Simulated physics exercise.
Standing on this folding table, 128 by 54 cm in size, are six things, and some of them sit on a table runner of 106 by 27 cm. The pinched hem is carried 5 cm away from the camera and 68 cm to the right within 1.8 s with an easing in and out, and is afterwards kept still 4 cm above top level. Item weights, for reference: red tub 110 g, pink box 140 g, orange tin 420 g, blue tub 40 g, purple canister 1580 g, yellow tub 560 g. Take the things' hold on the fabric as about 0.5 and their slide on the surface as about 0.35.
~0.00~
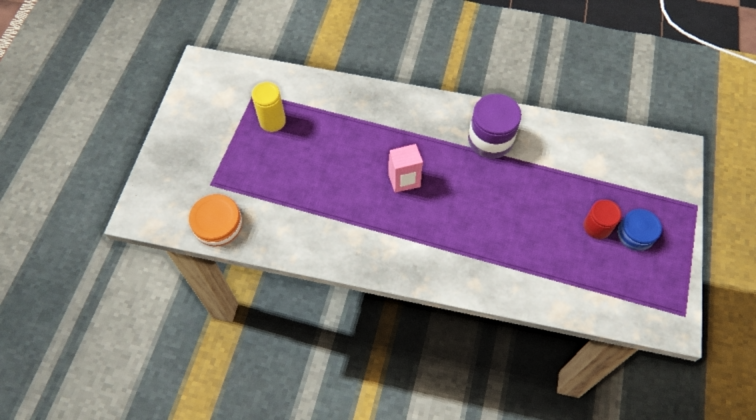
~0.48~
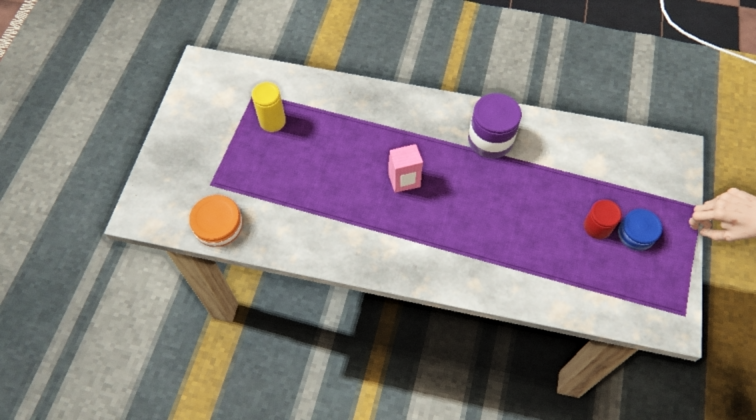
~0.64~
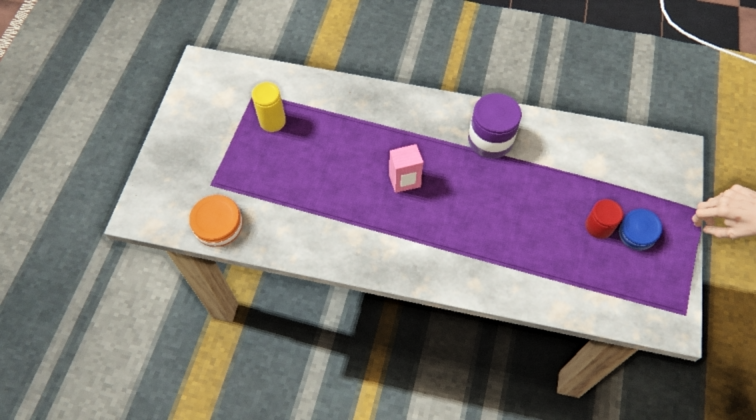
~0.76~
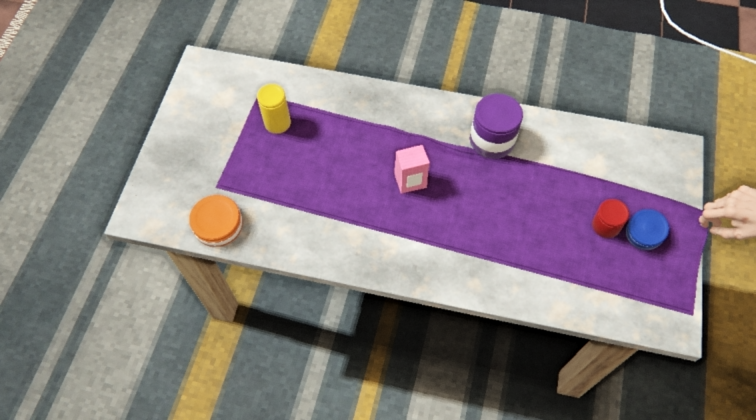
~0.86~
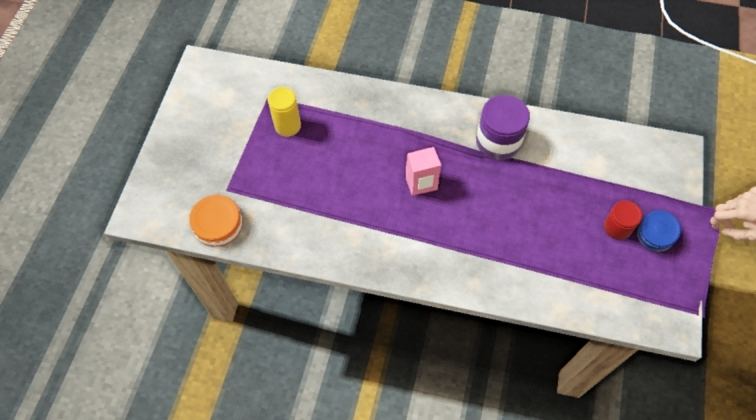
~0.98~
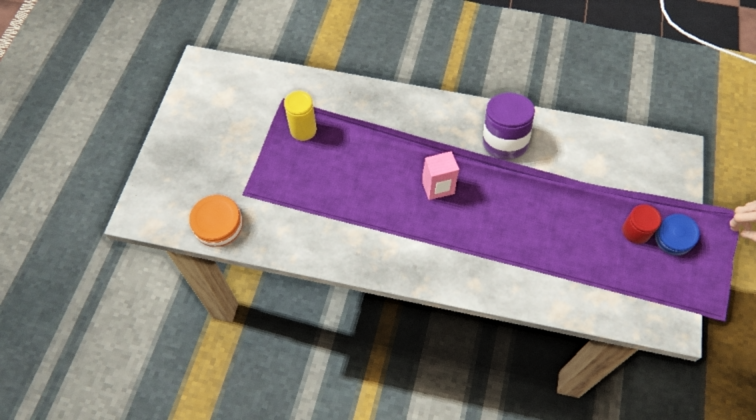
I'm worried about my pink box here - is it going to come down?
Yes, I'm afraid it will come down.
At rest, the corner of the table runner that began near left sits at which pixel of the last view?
(562, 291) or thereabouts.
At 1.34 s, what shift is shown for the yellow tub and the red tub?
For the yellow tub it's 25 cm, and for the red tub it's 25 cm.
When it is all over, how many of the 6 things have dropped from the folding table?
Counted result: 3.
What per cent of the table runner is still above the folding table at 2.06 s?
About 45 per cent.
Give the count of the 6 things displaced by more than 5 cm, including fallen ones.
My count is 5.
At 1.3 s, 75 % of the table runner is still over the top; pink box 25 cm off its start, red tub 27 cm off its start, blue tub 25 cm off its start.
At 1.7 s, 60 % of the table runner is still over the top; pink box 46 cm off its start, red tub over the edge, blue tub over the edge.
At 2.1 s, 45 % of the table runner is still over the top; pink box 63 cm off its start at (712, 219), yellow tub 64 cm off its start at (549, 166), red tub over the edge.
At 2.4 s, 35 % of the table runner is still over the top; pink box over the edge, yellow tub 72 cm off its start, red tub over the edge.
At 4.0 s, 35 % of the table runner is still over the top; pink box over the edge, yellow tub on its side, 79 cm off its start at (608, 203), red tub over the edge, blue tub over the edge.
